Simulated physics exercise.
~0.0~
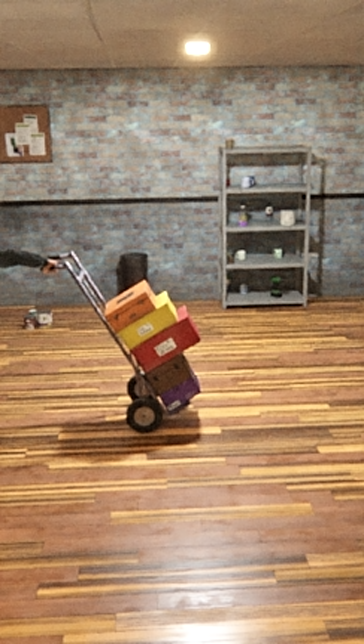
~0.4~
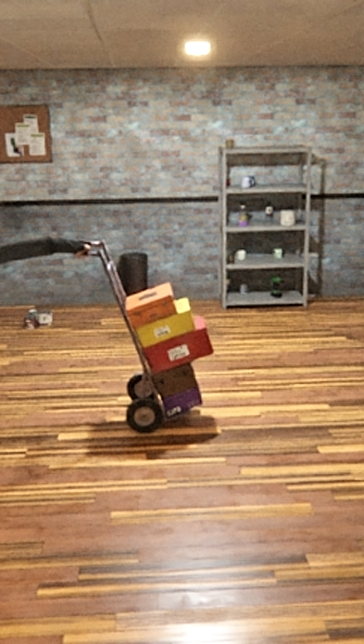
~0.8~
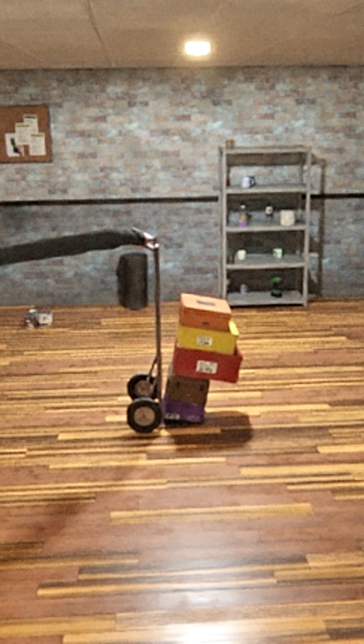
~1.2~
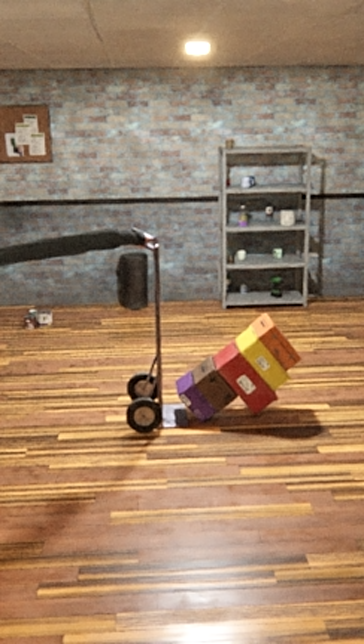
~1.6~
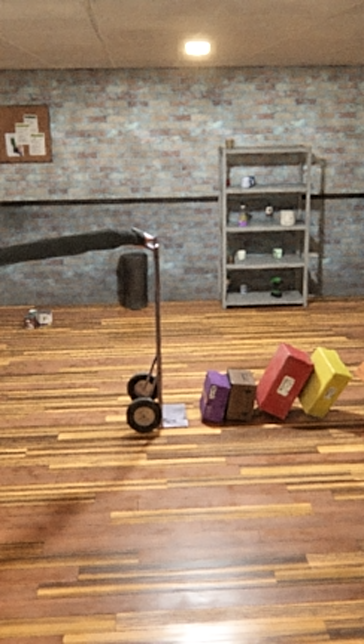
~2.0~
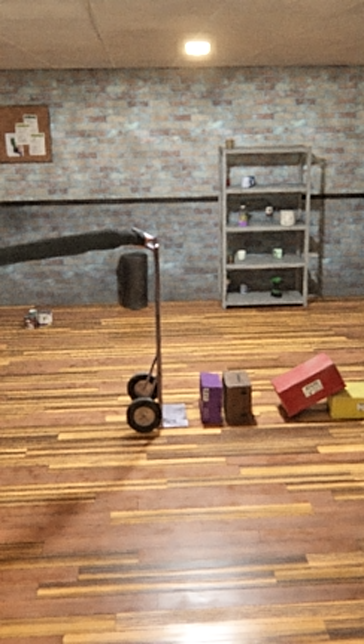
A hand truck stacked with purple, brown, red, yellow and orange boxes is swung upright by a dark-sleeved arm, and the stack topples forward to the right, spilling across the wooden floor until the red box leans against the yellow one while the empty truck stands still.
